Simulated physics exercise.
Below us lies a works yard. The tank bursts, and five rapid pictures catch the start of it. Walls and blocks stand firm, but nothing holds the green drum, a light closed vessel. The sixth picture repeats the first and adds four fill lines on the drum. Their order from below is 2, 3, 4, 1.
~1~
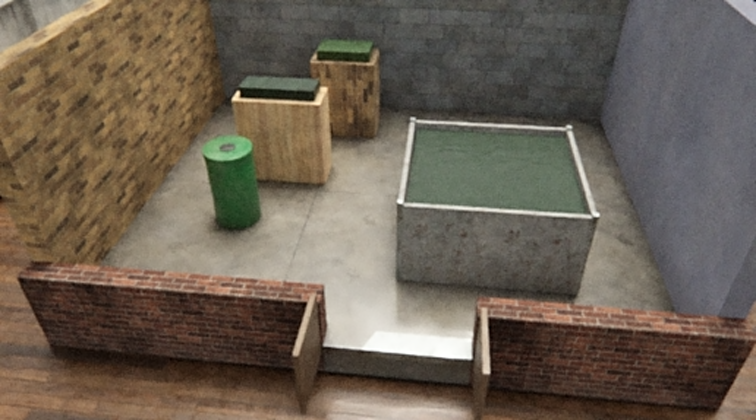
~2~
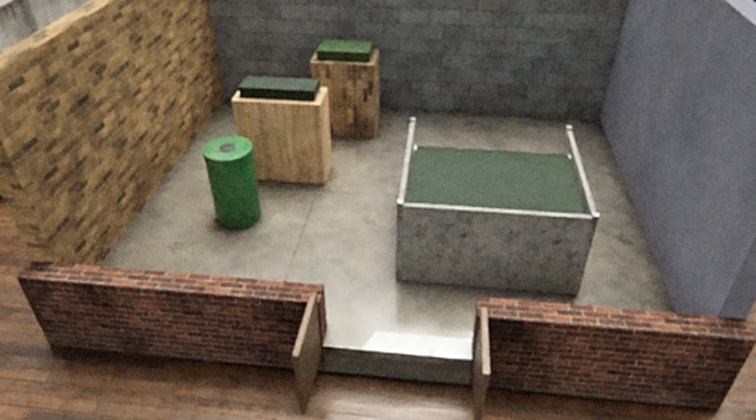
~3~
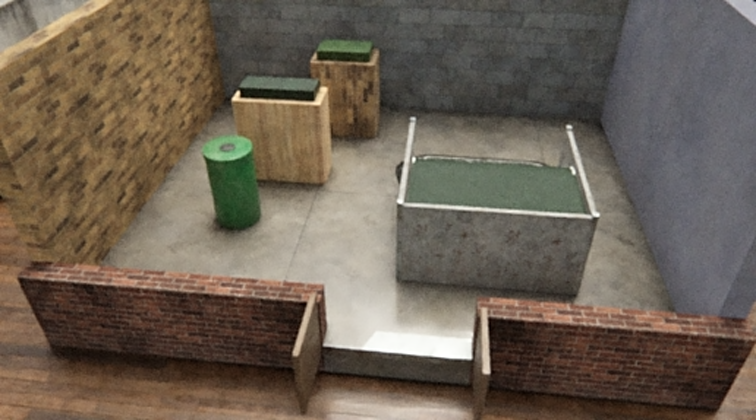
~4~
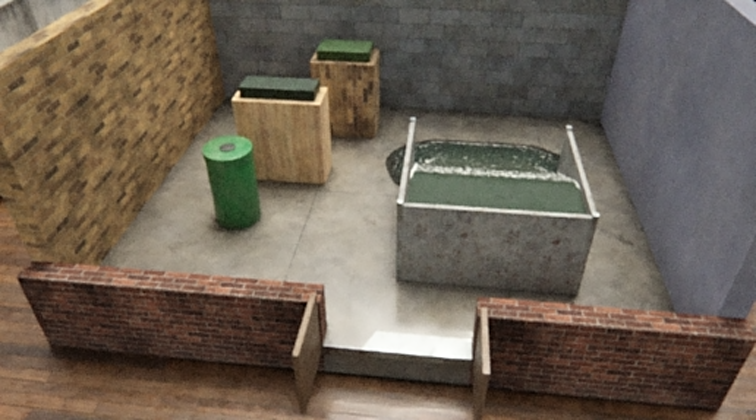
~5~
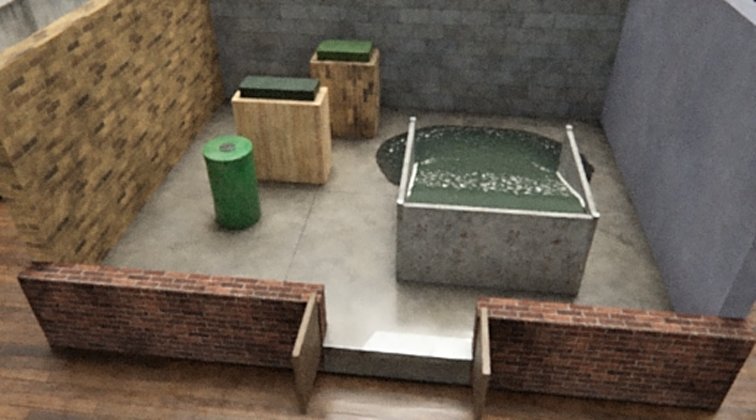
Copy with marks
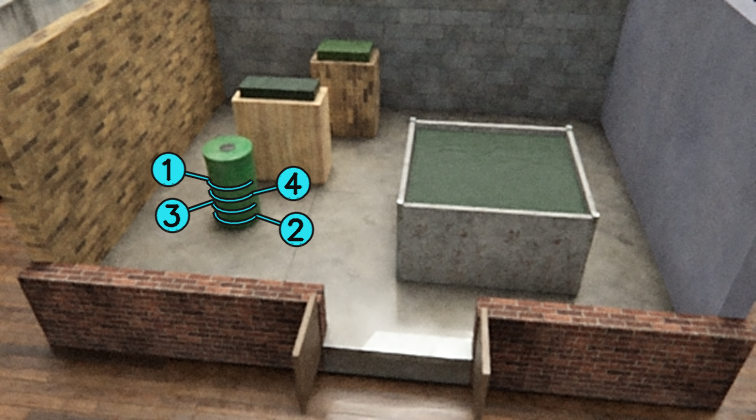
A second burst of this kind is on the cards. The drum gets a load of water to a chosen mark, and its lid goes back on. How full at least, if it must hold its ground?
Take 3.
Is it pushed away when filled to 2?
Yes, it does.
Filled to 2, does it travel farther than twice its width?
No, it does not.
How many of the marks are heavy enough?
Three of the four.
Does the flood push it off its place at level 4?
No, that is safe.
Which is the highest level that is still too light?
It is 2.
On the marked copy, 1 at (224, 189); 2 at (230, 223); 3 at (228, 212); 4 at (226, 200); from the bottom up 2, 3, 4, 1.
Choosing 1, it does not move.
Choosing 2, it is pushed about half its own width away.
Choosing 3, it does not move.
Choosing 4, it does not move.
